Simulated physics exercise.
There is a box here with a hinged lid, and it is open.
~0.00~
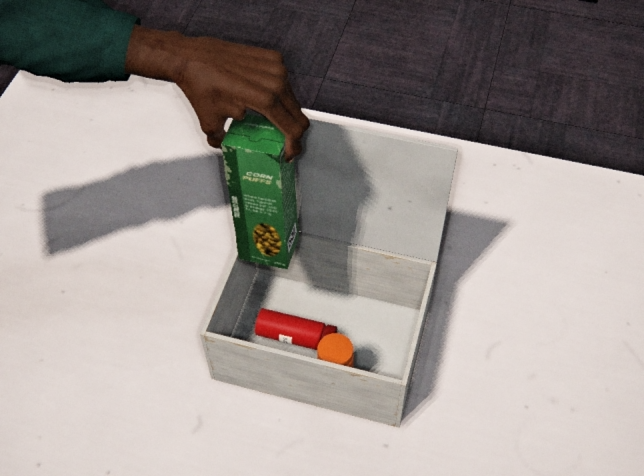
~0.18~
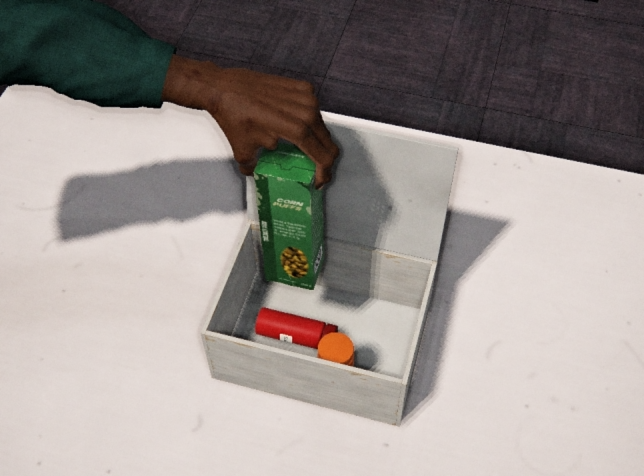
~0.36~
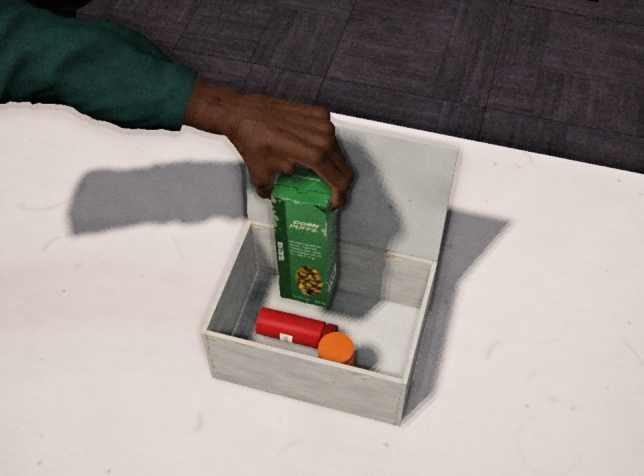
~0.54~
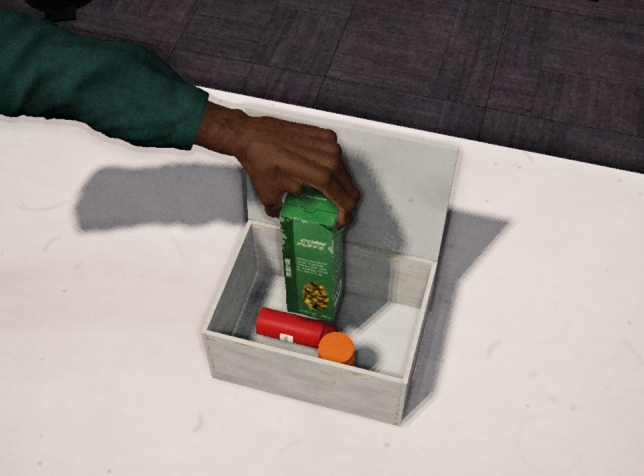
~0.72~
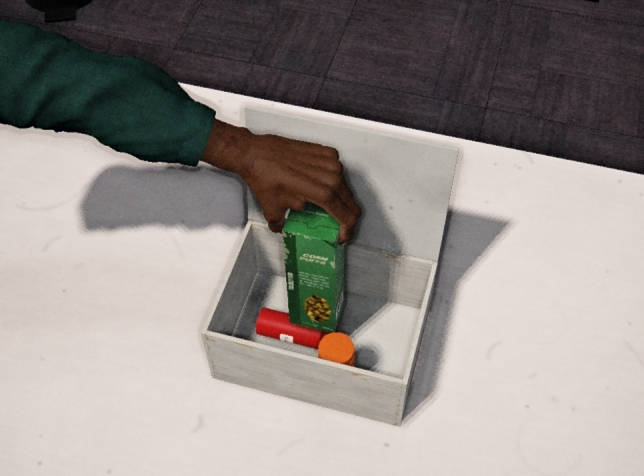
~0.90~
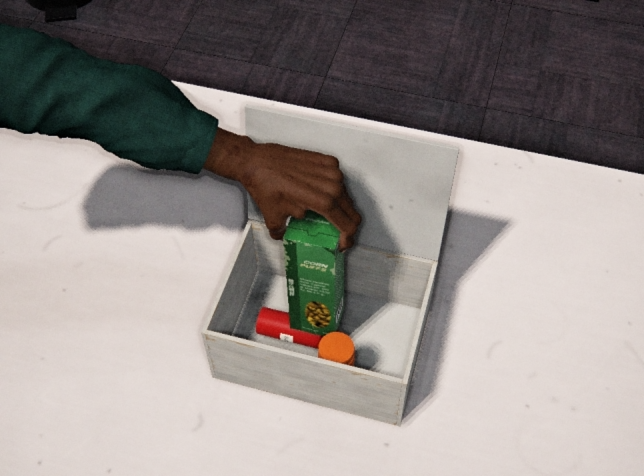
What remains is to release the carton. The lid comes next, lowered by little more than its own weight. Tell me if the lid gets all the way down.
It does not.
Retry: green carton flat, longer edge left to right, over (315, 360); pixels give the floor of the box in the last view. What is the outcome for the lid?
Then the lid comes down fully.
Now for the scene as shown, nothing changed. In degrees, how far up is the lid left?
It comes to about 80°.
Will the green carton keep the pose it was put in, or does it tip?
The green carton tips.
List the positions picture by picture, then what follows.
In the first frame, still above its spot; green carton (263, 196).
In the second frame, still above its spot; green carton (292, 220).
In the third frame, still above its spot; green carton (306, 240).
In the fourth frame, still above its spot; green carton (313, 257).
In the fifth frame, still above its spot; green carton (315, 270).
In the sixth frame, put in, still held; green carton (316, 277).
Around 1.20 s, green carton rocked 21° from its first pose near (318, 274).
Around 1.30 s, green carton rocked 30° from its first pose near (322, 266).
Around 1.40 s, green carton rocked 27° from its first pose near (322, 264).
Around 2.10 s, lid starting down; green carton rocked 26° from its first pose near (323, 262).
Finally (3.0 s), lid 80° above the rim; left askew, green carton; the other 2 still in place. Final places as the last picture's camera would see them, green carton near (323, 262).
